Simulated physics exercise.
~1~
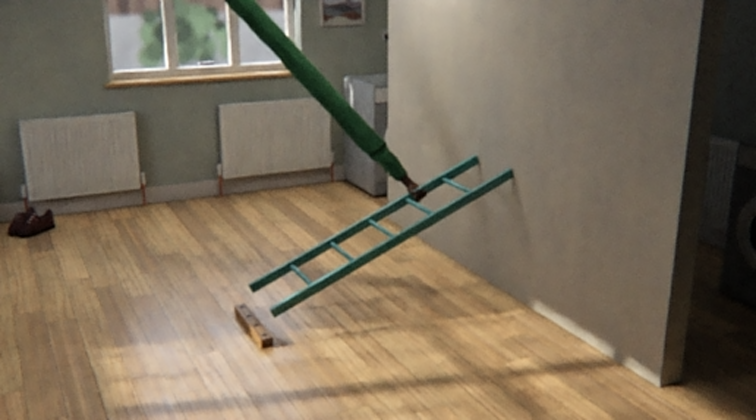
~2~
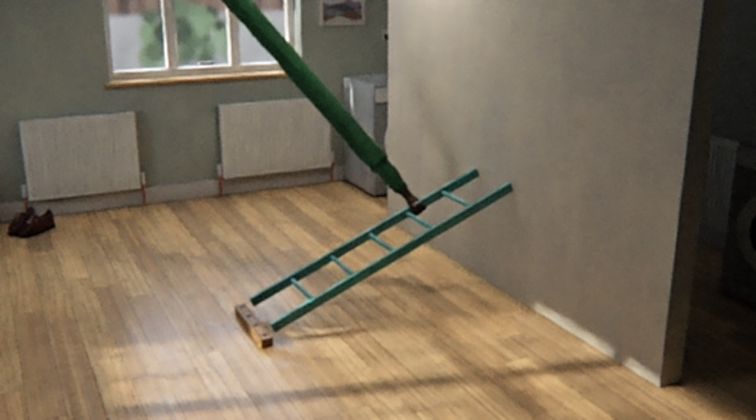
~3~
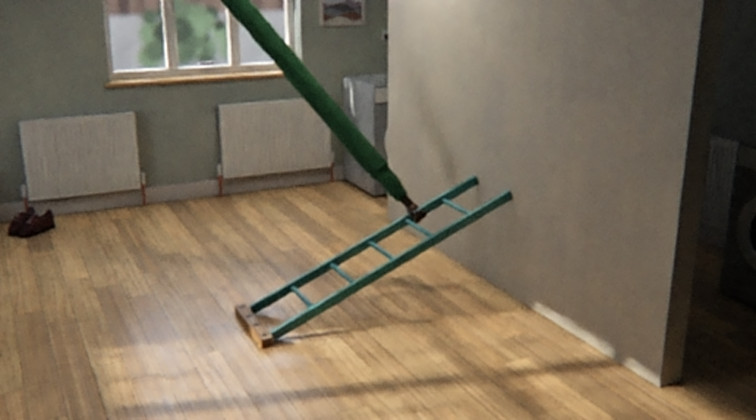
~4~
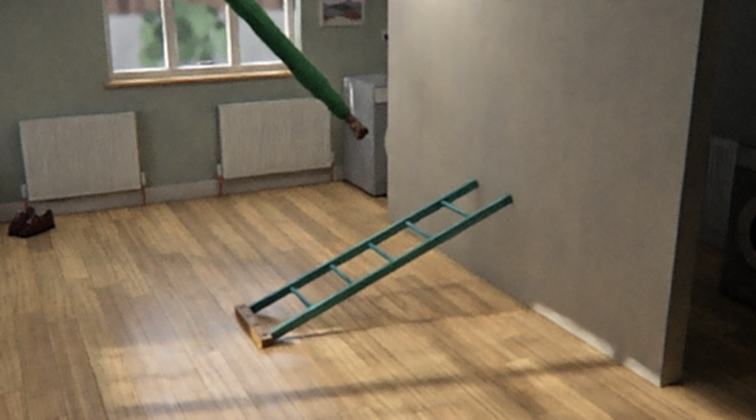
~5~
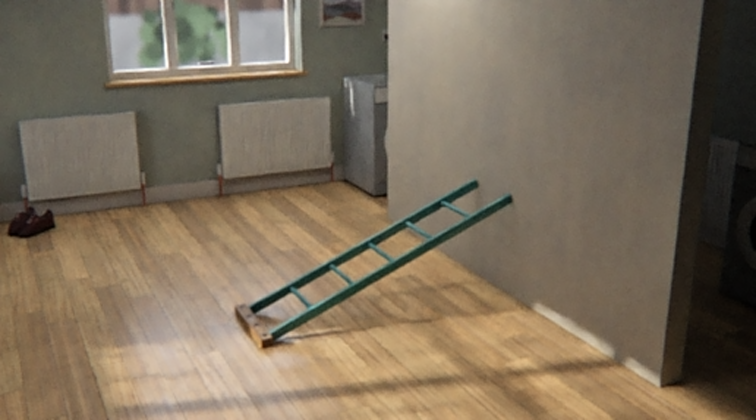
We see a green-sleeved arm lower a turquoise ladder at a slant between a grey wall and a wooden batten on the floor. The hand lets go and withdraws out of view, and the ladder stays leaning in place with its foot at the batten.
